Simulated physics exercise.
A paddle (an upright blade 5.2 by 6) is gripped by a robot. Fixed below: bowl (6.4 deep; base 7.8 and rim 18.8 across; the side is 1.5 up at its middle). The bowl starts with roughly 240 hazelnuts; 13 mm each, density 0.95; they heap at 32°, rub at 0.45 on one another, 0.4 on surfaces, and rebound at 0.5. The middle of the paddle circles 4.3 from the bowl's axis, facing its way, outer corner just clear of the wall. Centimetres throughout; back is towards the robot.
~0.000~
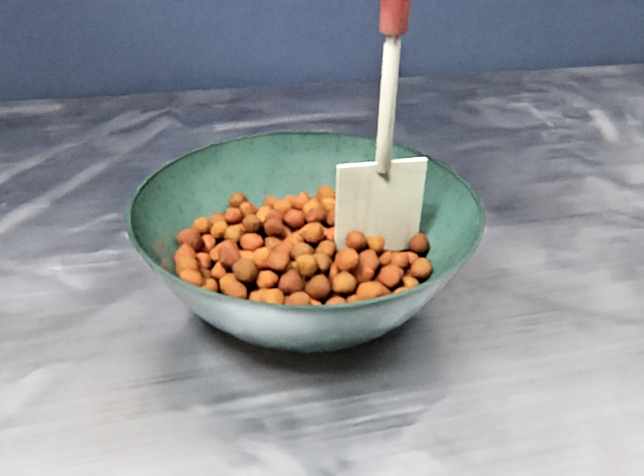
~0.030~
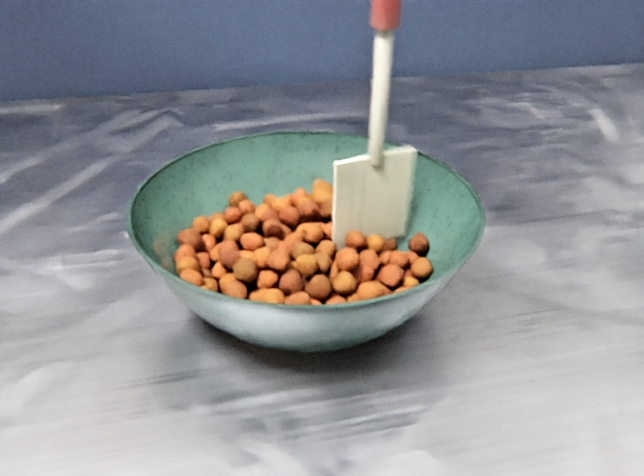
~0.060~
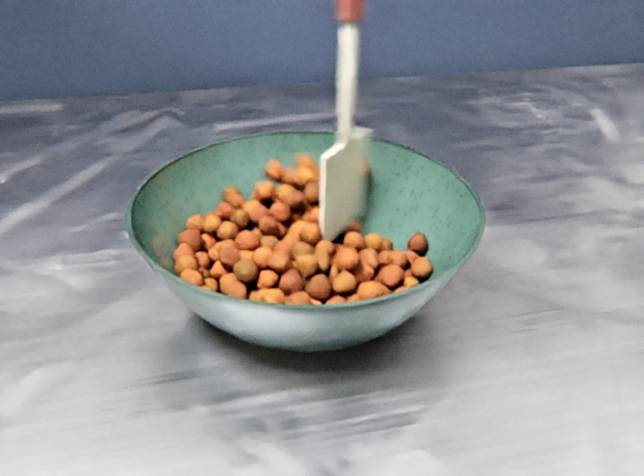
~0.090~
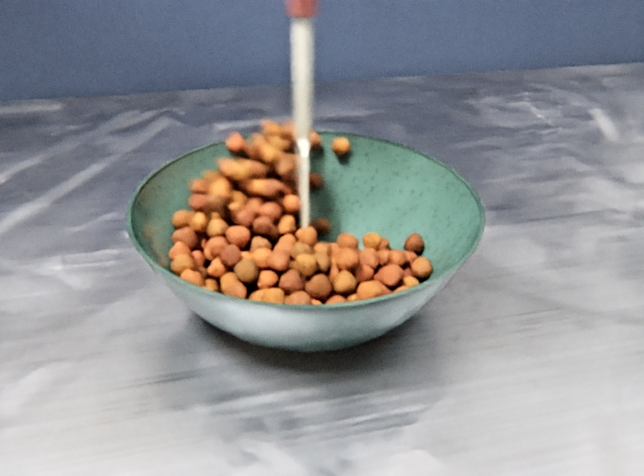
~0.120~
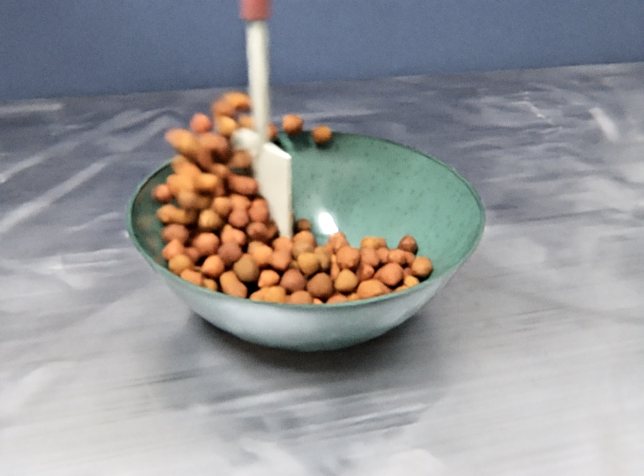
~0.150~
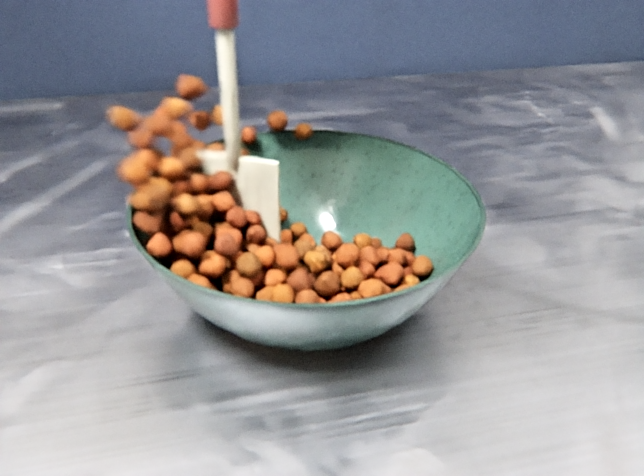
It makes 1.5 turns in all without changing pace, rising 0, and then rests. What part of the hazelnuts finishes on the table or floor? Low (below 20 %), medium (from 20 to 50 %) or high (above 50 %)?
On the table or floor the share is high, above 50 %.
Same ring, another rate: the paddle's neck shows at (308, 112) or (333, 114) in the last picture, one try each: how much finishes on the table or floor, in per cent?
Some 25 and 15 per cent.
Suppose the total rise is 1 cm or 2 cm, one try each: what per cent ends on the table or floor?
Some 45 and 40 per cent.
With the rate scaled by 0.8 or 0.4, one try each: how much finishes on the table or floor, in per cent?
About 45 and 15 per cent.
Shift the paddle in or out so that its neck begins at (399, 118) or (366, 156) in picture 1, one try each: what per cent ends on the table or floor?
About 45 and 45 per cent.
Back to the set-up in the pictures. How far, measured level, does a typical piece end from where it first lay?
About 32 cm.
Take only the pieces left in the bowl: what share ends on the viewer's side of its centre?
Roughly 55 per cent.
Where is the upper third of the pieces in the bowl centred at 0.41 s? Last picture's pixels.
At about (285, 152).
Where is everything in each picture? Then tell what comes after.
The first picture shows the paddle neck at (385, 137), 0° round; upper third of the load around (299, 244), from x 185 to 420, top at y 195; 237 in the bowl.
The second picture shows the paddle neck at (377, 130), 13° round; upper third of the load around (299, 242), from x 185 to 420, top at y 190.
The third picture shows the paddle neck at (346, 118), 46° round; upper third of the load around (291, 225), from x 185 to 420, top at y 165.
The fourth picture shows the paddle neck at (303, 113), 81° round; upper third of the load around (259, 204), from x 180 to 420, top at y 130.
The fifth picture shows the paddle neck at (261, 118), 115° round; upper third of the load around (224, 202), from x 165 to 420, top at y 105; 235 in the bowl, 2 in flight or on the tool.
The sixth picture shows the paddle neck at (232, 131), 150° round; upper third of the load around (189, 200), from x 125 to 420, top at y 85; 230 in the bowl, 7 in flight or on the tool.
After 0.28 s, 297° round, highest piece 15 above the table; 172 in the bowl, 6 on the table or floor, 59 in flight or on the tool.
After 0.41 s, 83° round, highest piece 14 above the table; 129 in the bowl, 62 on the table or floor, 46 in flight or on the tool.
After 0.67 s, 180° round, highest piece 5 above the table; 133 on the table or floor, 101 in the bowl, 3 in flight or on the tool.
After 1.37 s, 180° round, highest piece 4 above the table; 136 on the table or floor, 101 in the bowl.
In the end, 136 on the table or floor, 101 in the bowl. That is 57 % on the table or floor.
